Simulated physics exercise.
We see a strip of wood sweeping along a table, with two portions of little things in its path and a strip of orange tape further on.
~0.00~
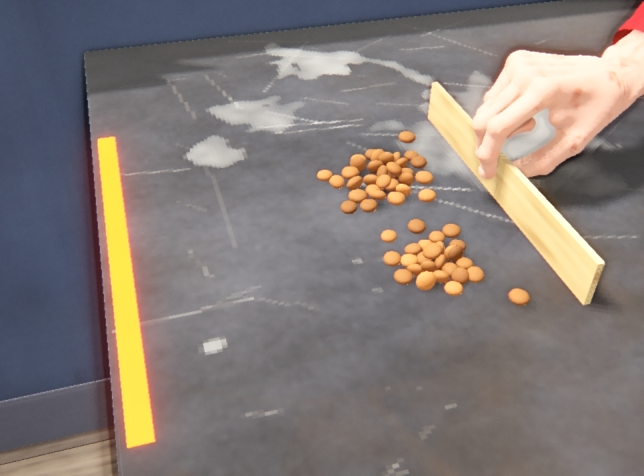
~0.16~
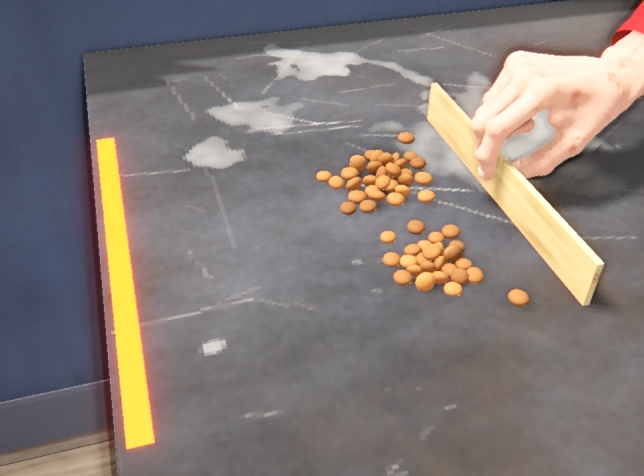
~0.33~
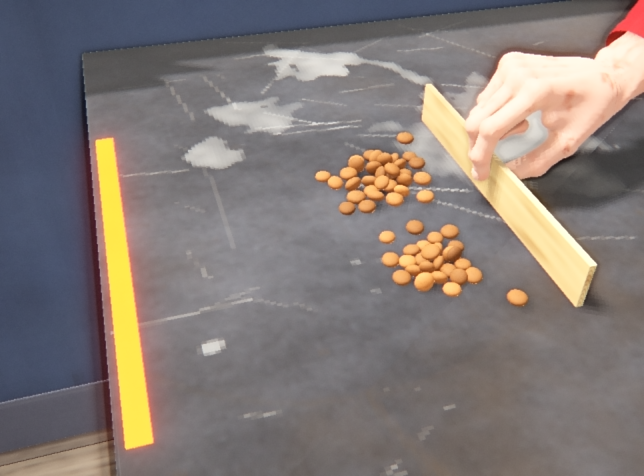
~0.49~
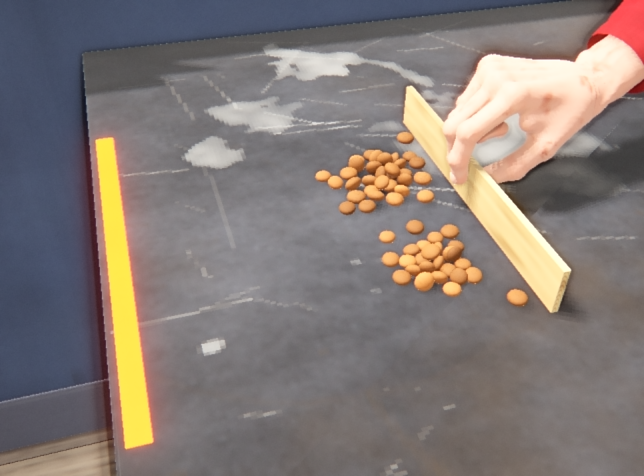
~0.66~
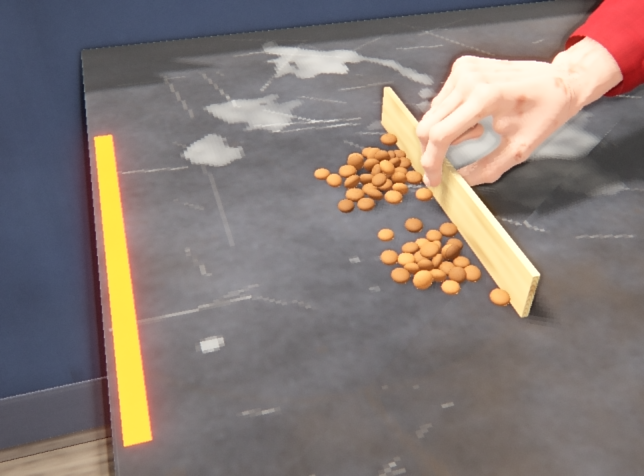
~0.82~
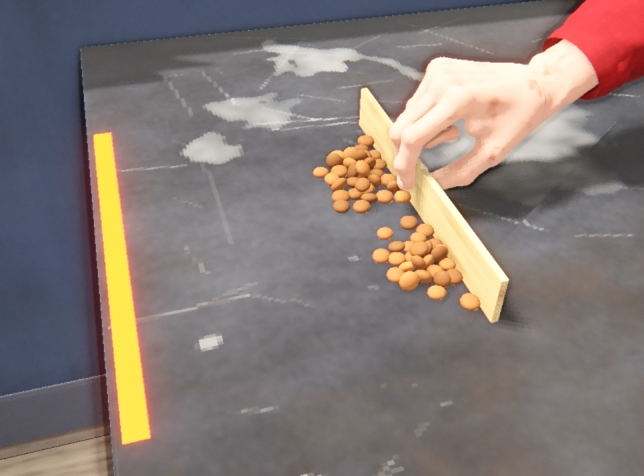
On a dark grey, chalk-smudged tabletop beside a navy wall, seen from above at an angle, a glowing orange-yellow strip lies along the left edge. Two clusters of small brown pieces sit near the middle, left of a pale wooden strip held by a red-sleeved hand. After resting briefly, the hand slides the wood leftward, pushing some pieces of both clusters together, while the view stays nearly still.
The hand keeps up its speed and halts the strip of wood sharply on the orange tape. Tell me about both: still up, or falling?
The nearer batch partly drops off and the farther batch partly drops off.
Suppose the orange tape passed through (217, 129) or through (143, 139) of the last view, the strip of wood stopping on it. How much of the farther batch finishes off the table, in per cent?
About 0 and 30 per cent.
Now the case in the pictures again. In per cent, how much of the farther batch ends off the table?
Some 100 per cent.
Around 1.75 s, strip of wood still moving, near (264, 192); nearer batch all on the table, its front near (233, 293); farther batch all on the table, its front near (190, 221).
Around 2.70 s, strip of wood stopped at the orange tape; nearer batch about two thirds over the edge; farther batch most over the edge.
Around 2.98 s, strip of wood stopped at the orange tape; nearer batch all over the edge; farther batch all over the edge.
Finally (3.2 s), strip of wood stopped at the orange tape; nearer batch all over the edge; farther batch all over the edge.
